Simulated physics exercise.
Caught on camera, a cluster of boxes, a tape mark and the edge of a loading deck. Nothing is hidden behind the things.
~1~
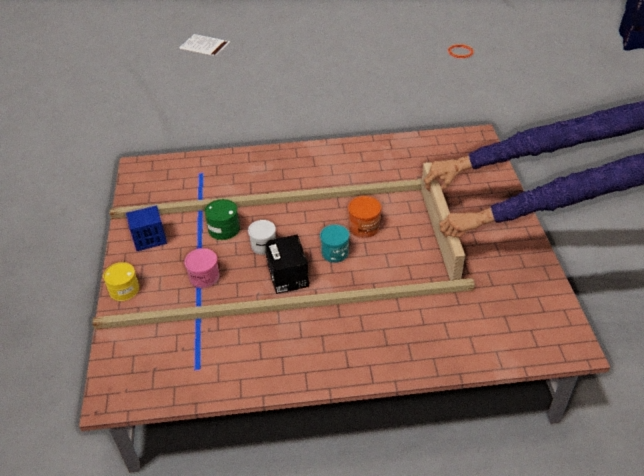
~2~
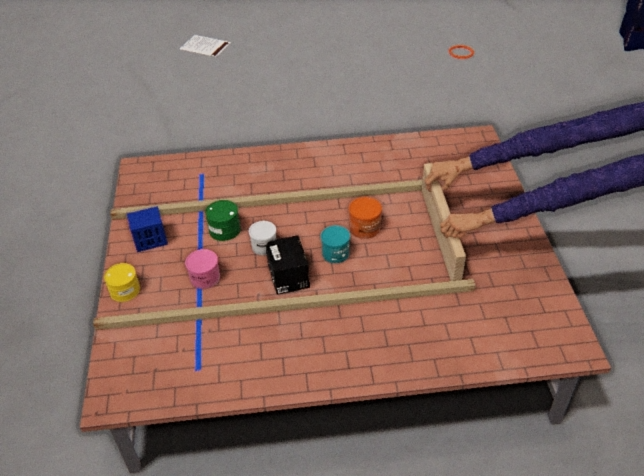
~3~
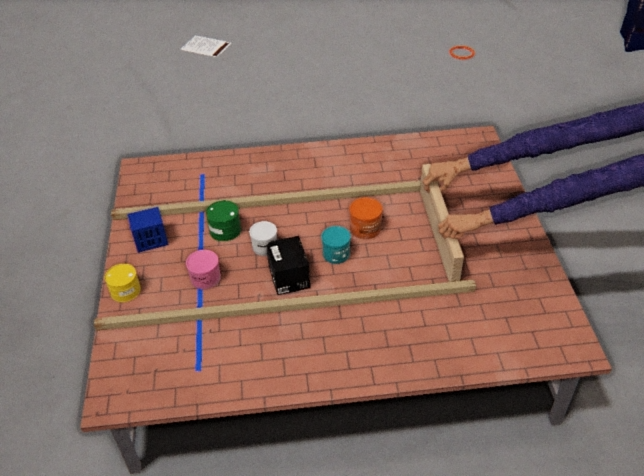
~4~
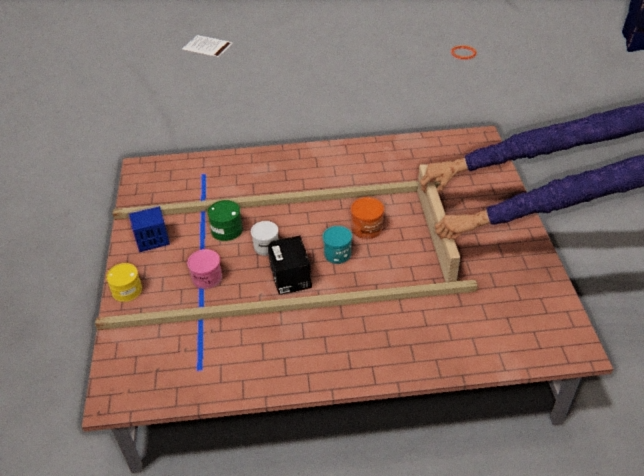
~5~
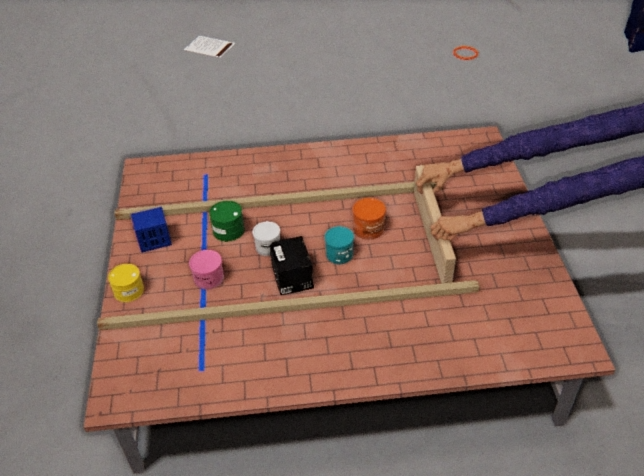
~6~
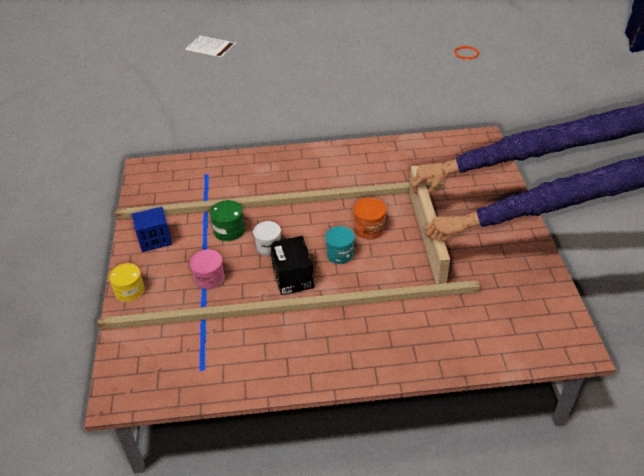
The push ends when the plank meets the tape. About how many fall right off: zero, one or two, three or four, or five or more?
Outcome: The number that fall off is zero.
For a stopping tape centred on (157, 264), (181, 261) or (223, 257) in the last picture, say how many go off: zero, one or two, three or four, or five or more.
In that order: 3 or 4; just one or two; zero.
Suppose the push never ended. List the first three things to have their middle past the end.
The order is the yellow canister, the pink pail, the blue crate.
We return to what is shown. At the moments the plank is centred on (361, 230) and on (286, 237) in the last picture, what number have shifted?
The counts are 1 and 4.
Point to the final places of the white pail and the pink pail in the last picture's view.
About (165, 254), and the other about (147, 273).
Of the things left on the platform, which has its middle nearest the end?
That is the yellow canister.
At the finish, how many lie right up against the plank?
4 of them.
Soon after, none off yet; yellow canister at rest near (127, 282); blue crate at rest near (152, 229); pink pail at rest near (208, 270).
In the end, the number that fall off is zero.
